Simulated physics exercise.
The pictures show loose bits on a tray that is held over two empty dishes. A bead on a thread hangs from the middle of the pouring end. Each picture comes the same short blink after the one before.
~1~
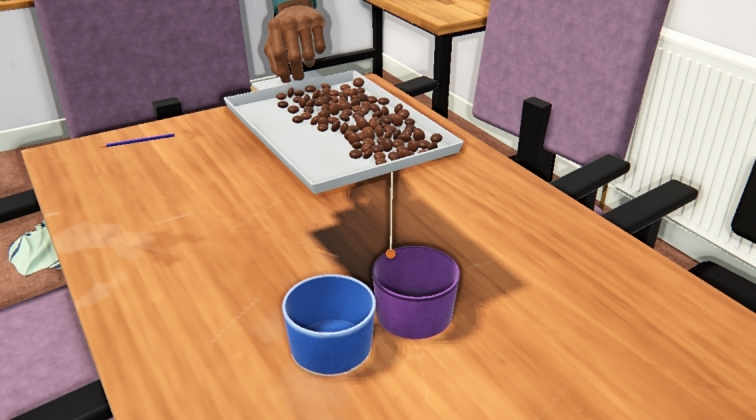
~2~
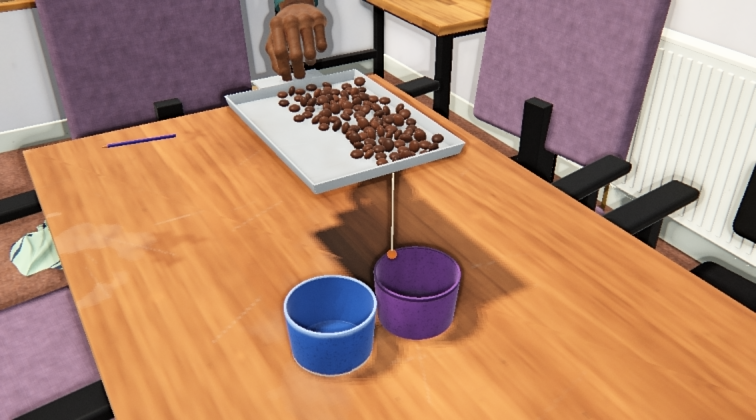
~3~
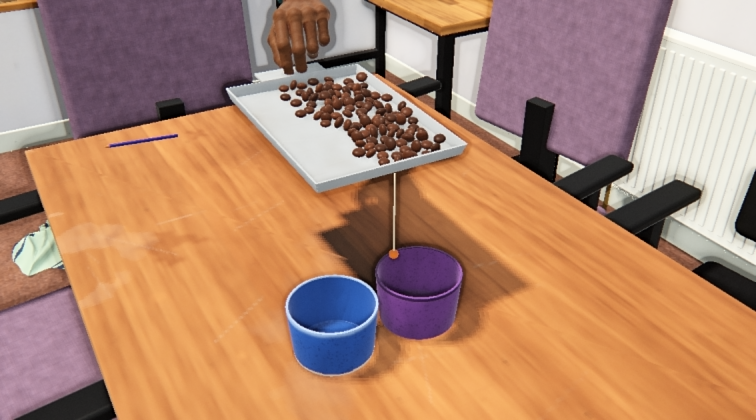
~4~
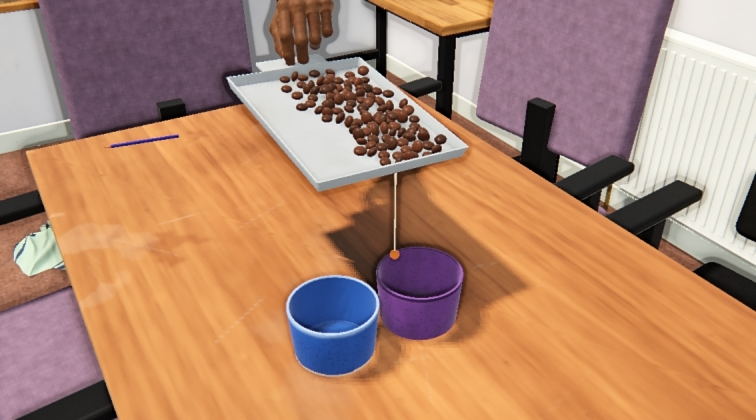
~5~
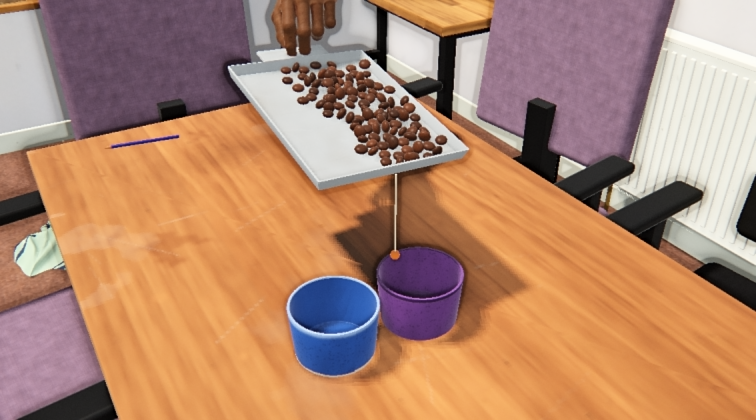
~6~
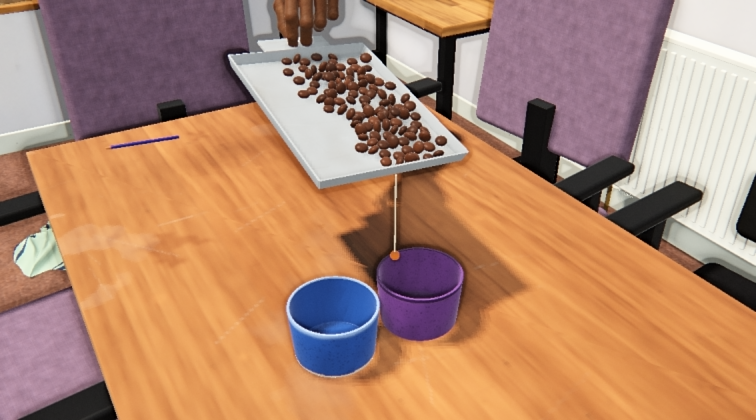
In a room with purple chairs and a white radiator, a wooden table is seen from above at an angle. A brown hand is at the far end of a pale grey tray of brown pieces, above an empty blue dish on the left and an empty purple one on the right, with an orange bead hanging on a thread. The tray's far end rises slightly with the hand, while the pieces barely shift and the dishes stay put.
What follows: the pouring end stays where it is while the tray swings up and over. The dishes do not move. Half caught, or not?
Together they catch under half.
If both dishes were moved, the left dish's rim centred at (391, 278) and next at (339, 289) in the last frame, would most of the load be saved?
The first try: More than half. The second: Below a half.
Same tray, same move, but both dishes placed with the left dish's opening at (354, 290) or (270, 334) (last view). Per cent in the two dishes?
About 60 and 0 per cent.
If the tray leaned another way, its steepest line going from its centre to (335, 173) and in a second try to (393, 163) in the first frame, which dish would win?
The first try: The left dish. The second: The right-hand dish.
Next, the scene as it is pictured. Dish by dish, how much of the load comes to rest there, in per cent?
About: Left dish 0, right dish 30 per cent.
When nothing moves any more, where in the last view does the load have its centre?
Close to (463, 301).
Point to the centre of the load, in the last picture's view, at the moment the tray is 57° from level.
Roughly at (420, 118).
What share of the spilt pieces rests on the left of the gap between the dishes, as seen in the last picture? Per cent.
It comes to 0 per cent or so.
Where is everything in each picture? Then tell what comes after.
The first picture shows corners of the pouring end (314, 182) and (459, 141), level; middle of the load (360, 121), flat chocolate drops; left dish (351, 348); right dish (439, 313); bead on its thread (391, 254).
The second picture shows corners of the pouring end (316, 182) and (460, 142), level; middle of the load (361, 121).
The third picture shows corners of the pouring end (318, 181) and (462, 143), tipped barely, lowest at the right corner; middle of the load (363, 118).
The fourth picture shows corners of the pouring end (319, 180) and (463, 145), tipped a little, lowest at the right corner; middle of the load (365, 114).
The fifth picture shows corners of the pouring end (321, 179) and (464, 148), tipped a little, lowest at the right corner; middle of the load (366, 111).
The sixth picture shows corners of the pouring end (321, 178) and (464, 150), tipped a little, lowest at the right corner; middle of the load (366, 107); left dish (355, 350); right dish (443, 314).
Just after the last frame, tray tipped steeply; every one on the tray.
A moment on, tray tipped right over; about a tenth on the tray; roughly a quarter in the right dish; roughly half outside both; about a tenth in the air.
Further on, tray tipped past a quarter turn; roughly a third in the right dish; roughly two thirds outside both.
When it is over, tray tipped past a quarter turn; not one in the left dish; roughly a third in the right dish; roughly two thirds outside both.
